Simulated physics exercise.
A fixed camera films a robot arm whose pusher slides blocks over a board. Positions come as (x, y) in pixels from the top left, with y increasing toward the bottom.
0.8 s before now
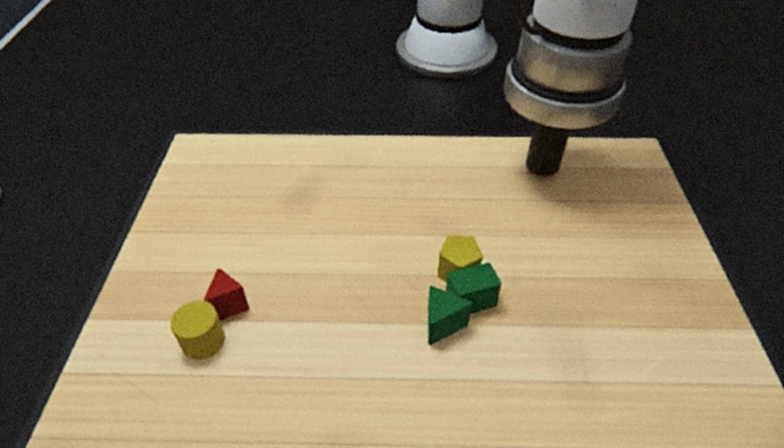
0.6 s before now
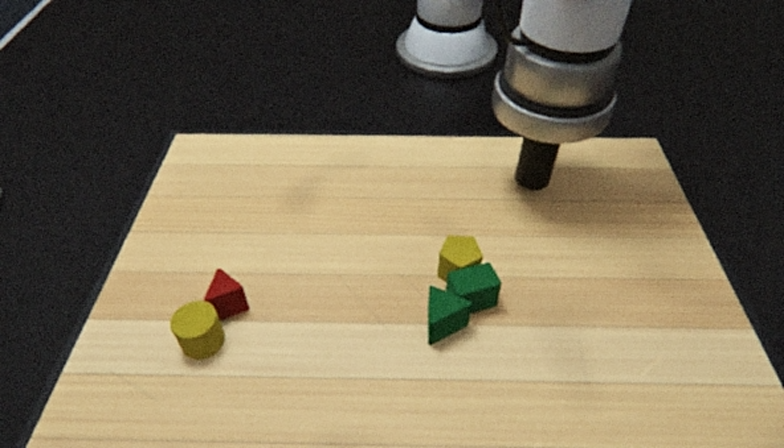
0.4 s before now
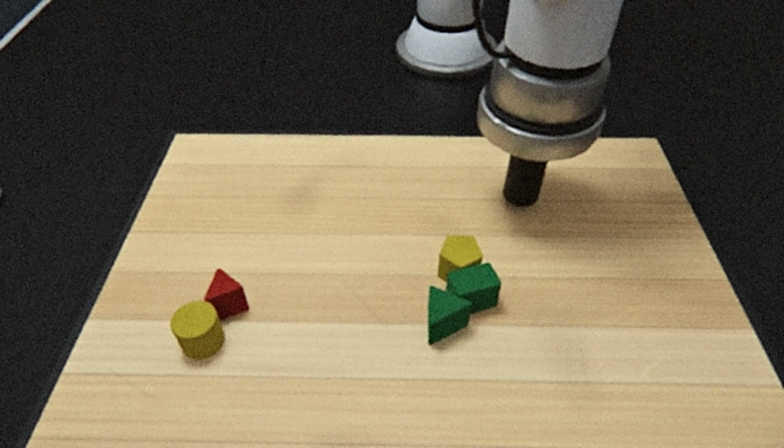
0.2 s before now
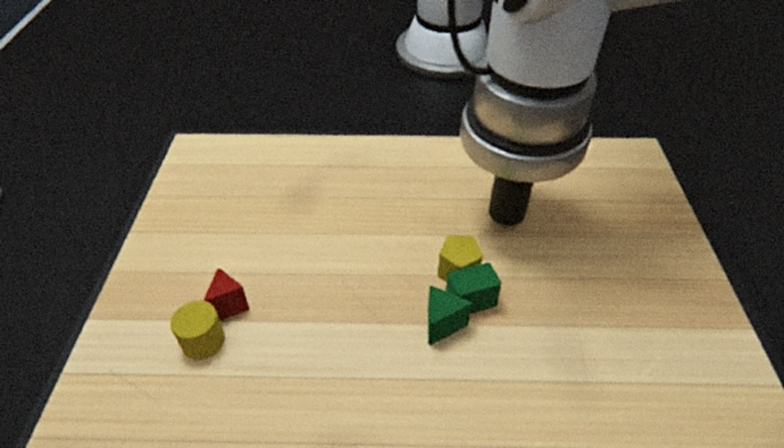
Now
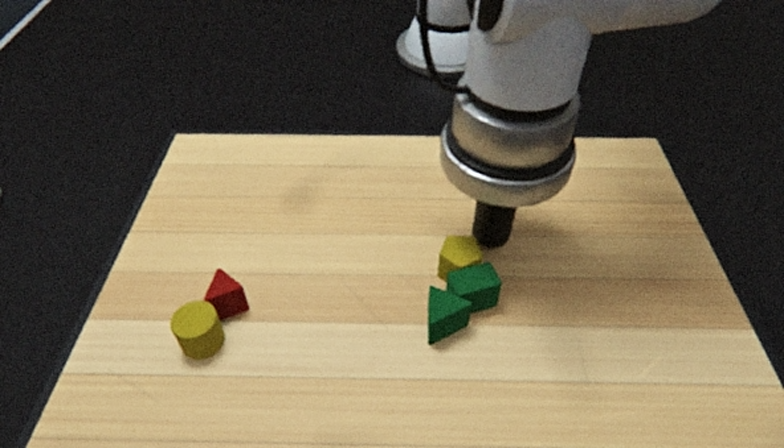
Robotic arm with a black tip moving forward and left across a wooden board toward unmoving yellow and green blocks.
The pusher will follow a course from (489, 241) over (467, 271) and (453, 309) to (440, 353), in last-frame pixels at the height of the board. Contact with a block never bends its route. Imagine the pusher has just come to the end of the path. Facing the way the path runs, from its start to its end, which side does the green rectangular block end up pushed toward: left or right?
It shifts to the left.
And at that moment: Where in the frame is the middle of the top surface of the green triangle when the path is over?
About (423, 362).
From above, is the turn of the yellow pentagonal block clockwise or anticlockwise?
From overhead, clockwise.
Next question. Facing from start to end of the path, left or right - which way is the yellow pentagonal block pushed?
It gets pushed right.
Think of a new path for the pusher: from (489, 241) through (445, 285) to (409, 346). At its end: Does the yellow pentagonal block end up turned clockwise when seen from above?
Short answer: Yes.
On the path given first. One third of the way, pusher (468, 265); yellow pentagonal block (435, 265); green rectangular block (475, 281).
Two thirds of the way, pusher (454, 303); green triangle (440, 316), turned 20° clockwise; yellow pentagonal block (415, 278), turned 25° clockwise; green rectangular block (486, 309), turned 25° anticlockwise.
At the end, pusher (441, 347); green triangle (423, 362), turned 10° clockwise; yellow pentagonal block (414, 278), turned 25° clockwise; green rectangular block (490, 317), turned 50° anticlockwise.
